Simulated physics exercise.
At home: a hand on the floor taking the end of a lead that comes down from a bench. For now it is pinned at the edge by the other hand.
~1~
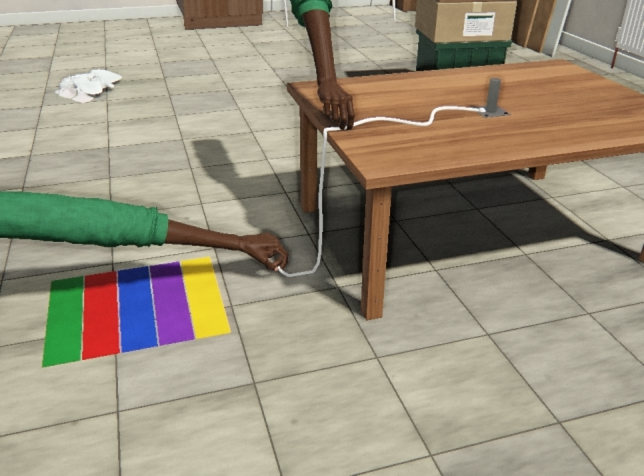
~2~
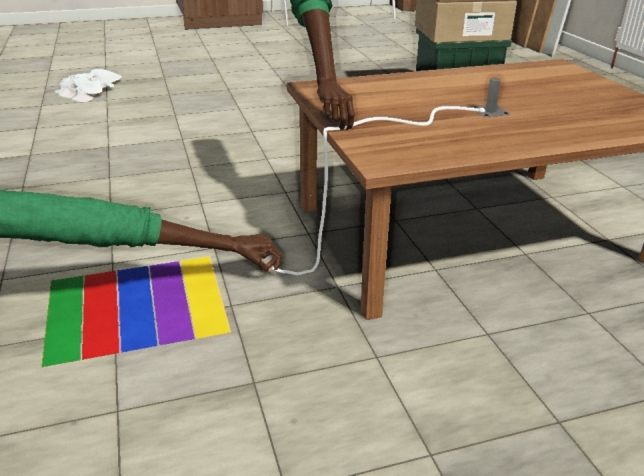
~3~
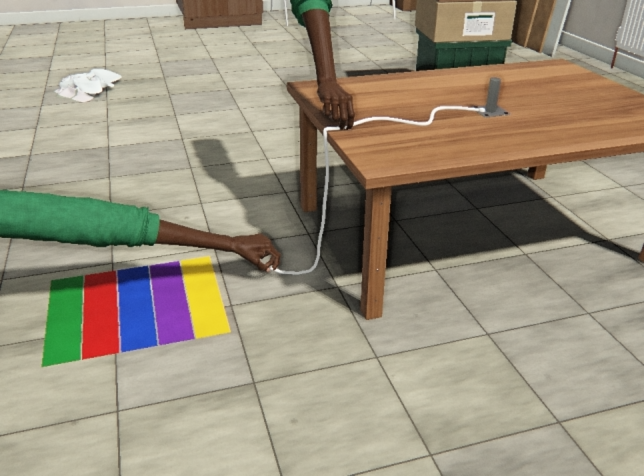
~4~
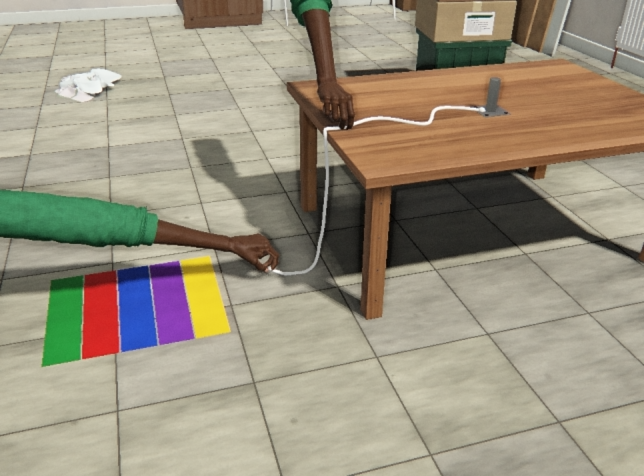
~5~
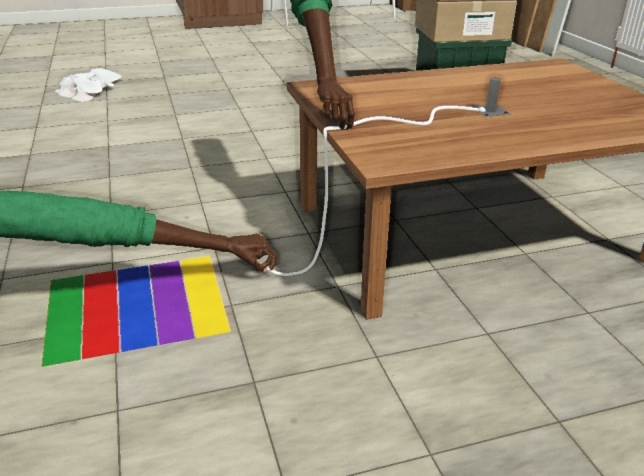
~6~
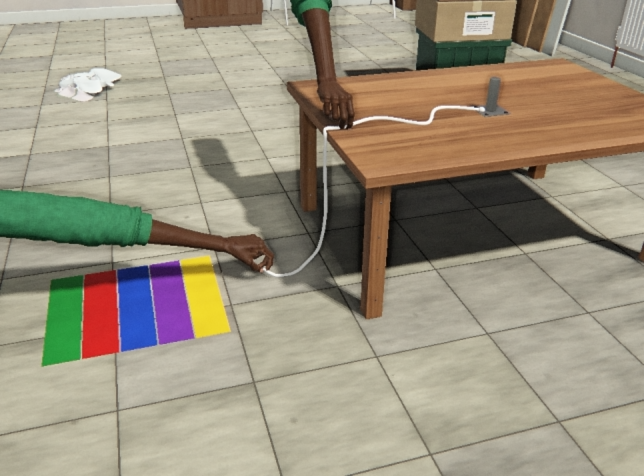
On the floor beside a table, a hand draws a white cord's end slightly left.
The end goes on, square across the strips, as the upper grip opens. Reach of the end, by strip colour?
Blue.
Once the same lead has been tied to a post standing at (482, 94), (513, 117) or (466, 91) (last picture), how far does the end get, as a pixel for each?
(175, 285), (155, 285) and (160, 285), roughly.
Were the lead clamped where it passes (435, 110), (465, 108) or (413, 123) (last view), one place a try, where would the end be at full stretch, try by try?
For the three tries you'd see (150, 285), (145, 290) and (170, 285).
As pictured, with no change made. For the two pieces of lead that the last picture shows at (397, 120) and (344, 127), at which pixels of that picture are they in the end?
(370, 124) and (312, 144), roughly.
Soon after, end near (189, 281); over yellow.
After that, end near (158, 286); over purple.
At the stop, end near (139, 289); over blue. The end stops over the blue strip.
